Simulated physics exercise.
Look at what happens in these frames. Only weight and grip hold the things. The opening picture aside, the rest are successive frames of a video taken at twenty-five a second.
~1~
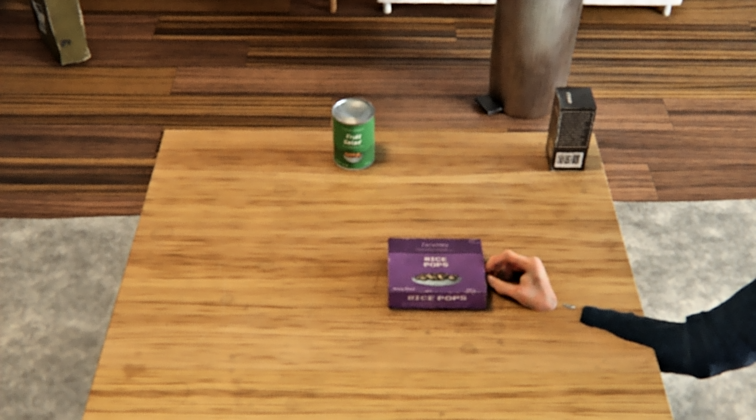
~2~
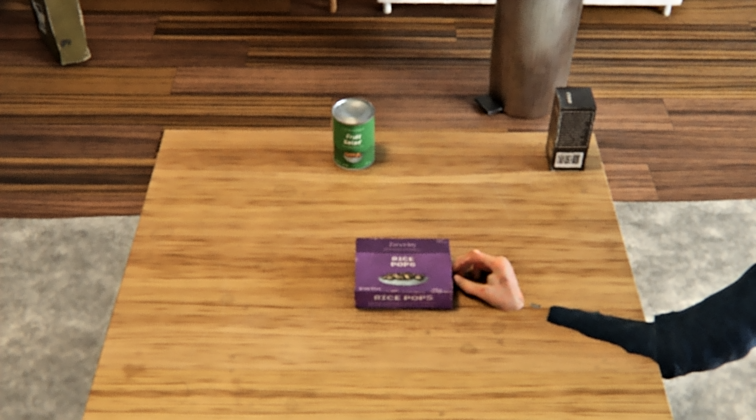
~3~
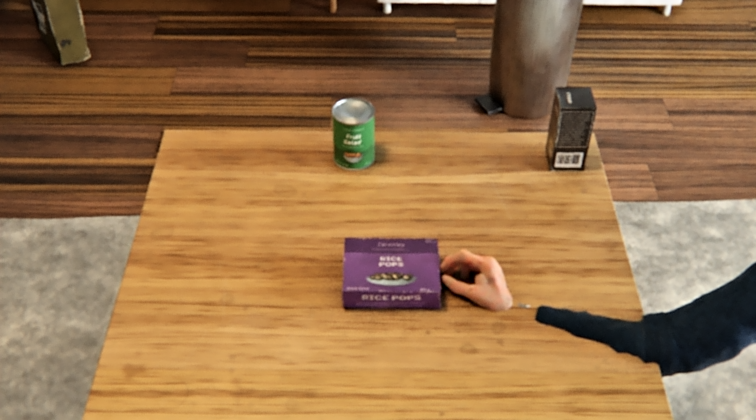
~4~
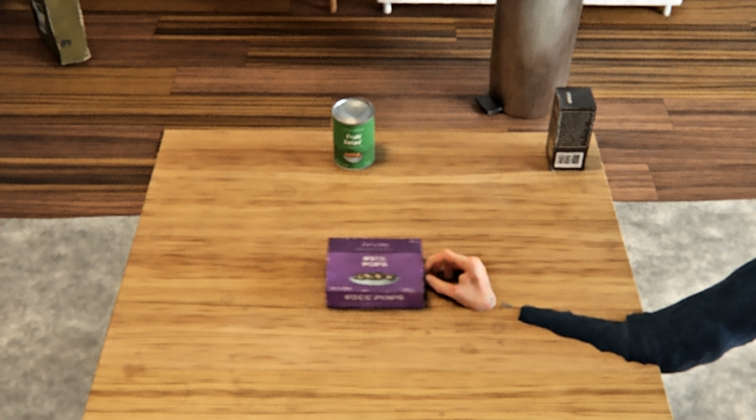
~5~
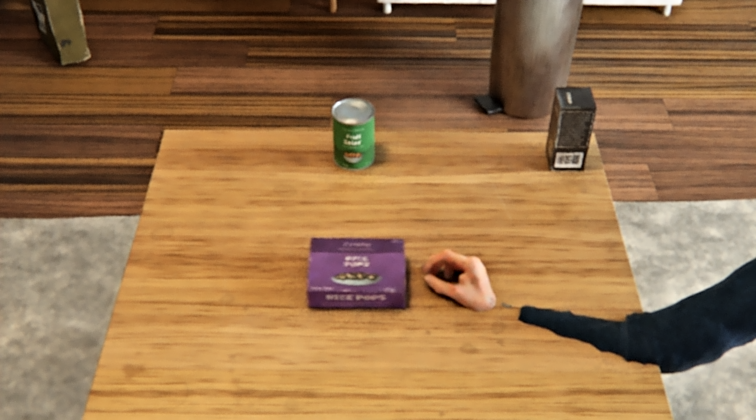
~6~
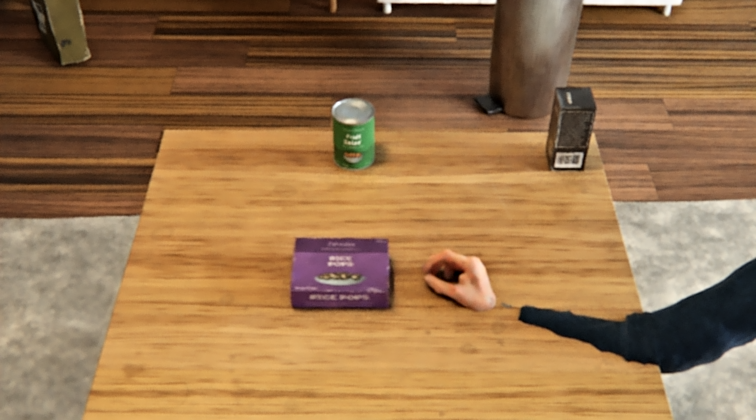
A purple box labelled Rice Pops slides left across a light wooden table, pushed by a dark-sleeved hand reaching in from the right, seen from above and in front by a still camera. A green can stands at the back near the middle and a small black box at the back right, both motionless. The hand then stays in place while the purple box slides a little farther left, leaving a widening gap.
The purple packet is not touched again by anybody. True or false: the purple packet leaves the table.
False.
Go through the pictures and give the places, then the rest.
In the first frame, under the hand; purple packet (436, 273).
In the second frame, under the hand; purple packet (403, 273).
In the third frame, under the hand; purple packet (391, 272).
In the fourth frame, purple packet (375, 272).
In the fifth frame, purple packet (357, 272) slid a little.
In the sixth frame, purple packet (341, 272) slid a little.
Then, 0.10 s after the last picture, purple packet slid about its own width near (309, 272).
Then, 0.30 s after the last picture, purple packet slid about its own width near (281, 272).
At rest, moved from the start, purple packet. Seen from the same camera at the end, purple packet near (280, 272).
